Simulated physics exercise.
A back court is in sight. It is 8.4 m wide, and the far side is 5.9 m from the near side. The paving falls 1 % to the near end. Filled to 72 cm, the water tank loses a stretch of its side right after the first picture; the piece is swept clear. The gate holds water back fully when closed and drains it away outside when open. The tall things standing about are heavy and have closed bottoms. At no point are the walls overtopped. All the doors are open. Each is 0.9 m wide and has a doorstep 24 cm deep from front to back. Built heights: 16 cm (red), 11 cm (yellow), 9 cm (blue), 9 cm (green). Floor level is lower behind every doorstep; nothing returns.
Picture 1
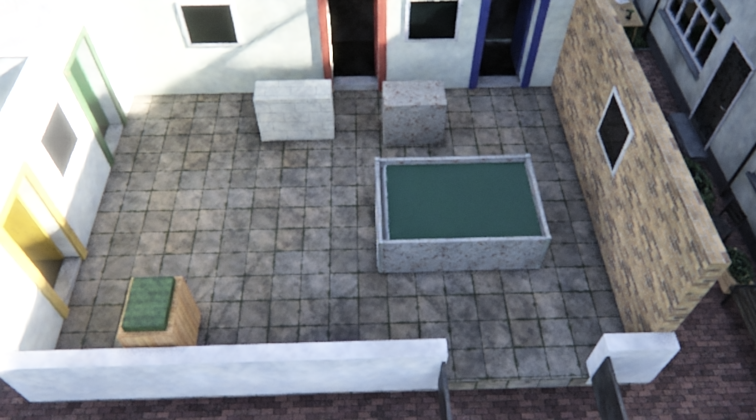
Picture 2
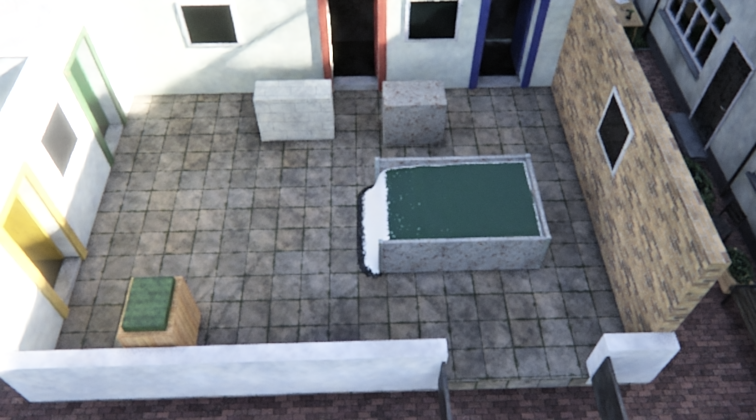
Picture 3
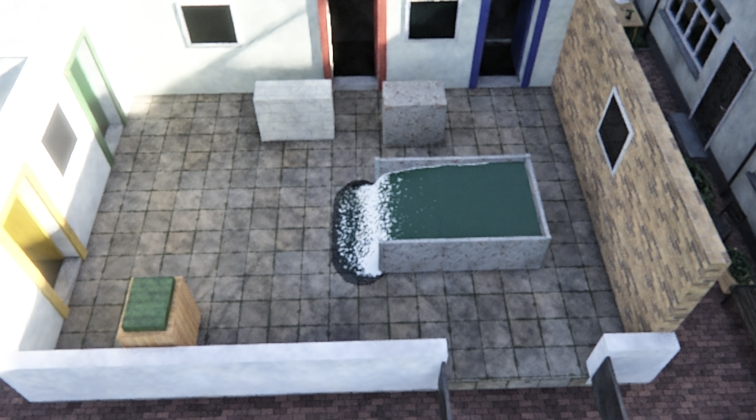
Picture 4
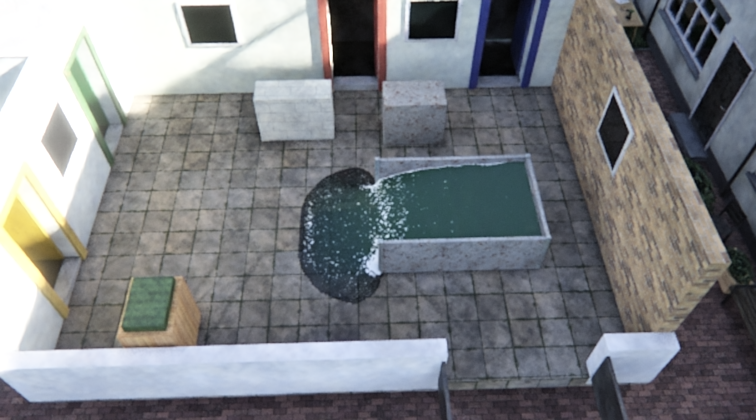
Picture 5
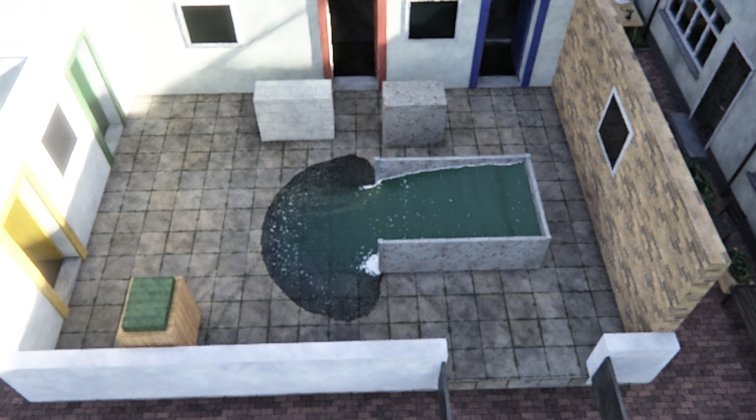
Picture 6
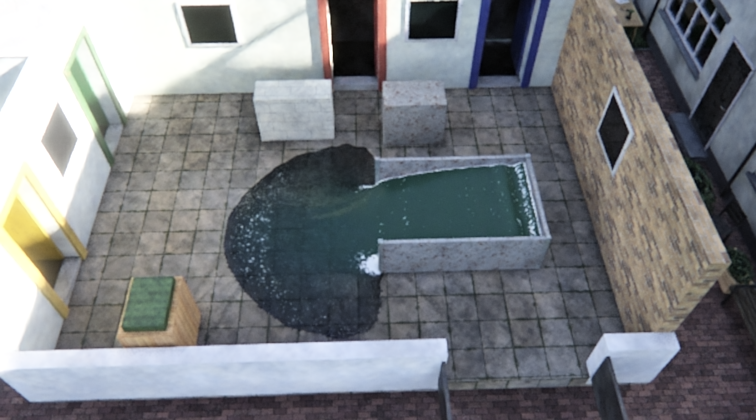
We see a paved courtyard with a stone tank of dark green water; its left side gives way, and water pours out in white froth, then spreads leftward across the paving in a widening, rounded dark sheet.
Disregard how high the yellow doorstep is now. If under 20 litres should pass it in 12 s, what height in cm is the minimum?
The minimum is around 21 cm.
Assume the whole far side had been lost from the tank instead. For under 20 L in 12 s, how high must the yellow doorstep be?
About 6.0 cm.
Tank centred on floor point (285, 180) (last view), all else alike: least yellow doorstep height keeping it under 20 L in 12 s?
Then it needs to be around 18 cm high.
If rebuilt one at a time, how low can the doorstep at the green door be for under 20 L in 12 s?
Green would need about 16 cm on its own.
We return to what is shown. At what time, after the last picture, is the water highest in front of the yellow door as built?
Around 2.0 seconds.
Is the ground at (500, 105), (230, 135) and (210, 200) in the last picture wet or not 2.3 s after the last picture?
Status: Clear / submerged / submerged.
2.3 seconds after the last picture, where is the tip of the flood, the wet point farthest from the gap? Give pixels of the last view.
The farthest wet point sits near (133, 99).
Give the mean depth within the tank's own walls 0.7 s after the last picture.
I'd put it near 40 cm.
Then, 0.7 s after the last picture water covers 40 % of the floor, deepest (30 cm) near (374, 252); it has not reached the yellow door.
Then, 2.3 s after the last picture water covers 50 % of the floor, deepest (32 cm) near (51, 365); 27 cm at the yellow door, 86 litres in over its 11 cm doorstep.
Then, 11.3 s after the last picture water covers 95 % of the floor, deepest (9 cm) near (327, 369); 4 cm at the yellow door, 198 litres in over its 11 cm doorstep.
At the yellow door as built, the water peaked near 28 cm, 2.1 s after the last picture.
With a doorstep of 17 cm, 63 litres would have come in within the 12 s; with 23.5 cm, 9 litres. So under 20 litres takes about 21 cm.
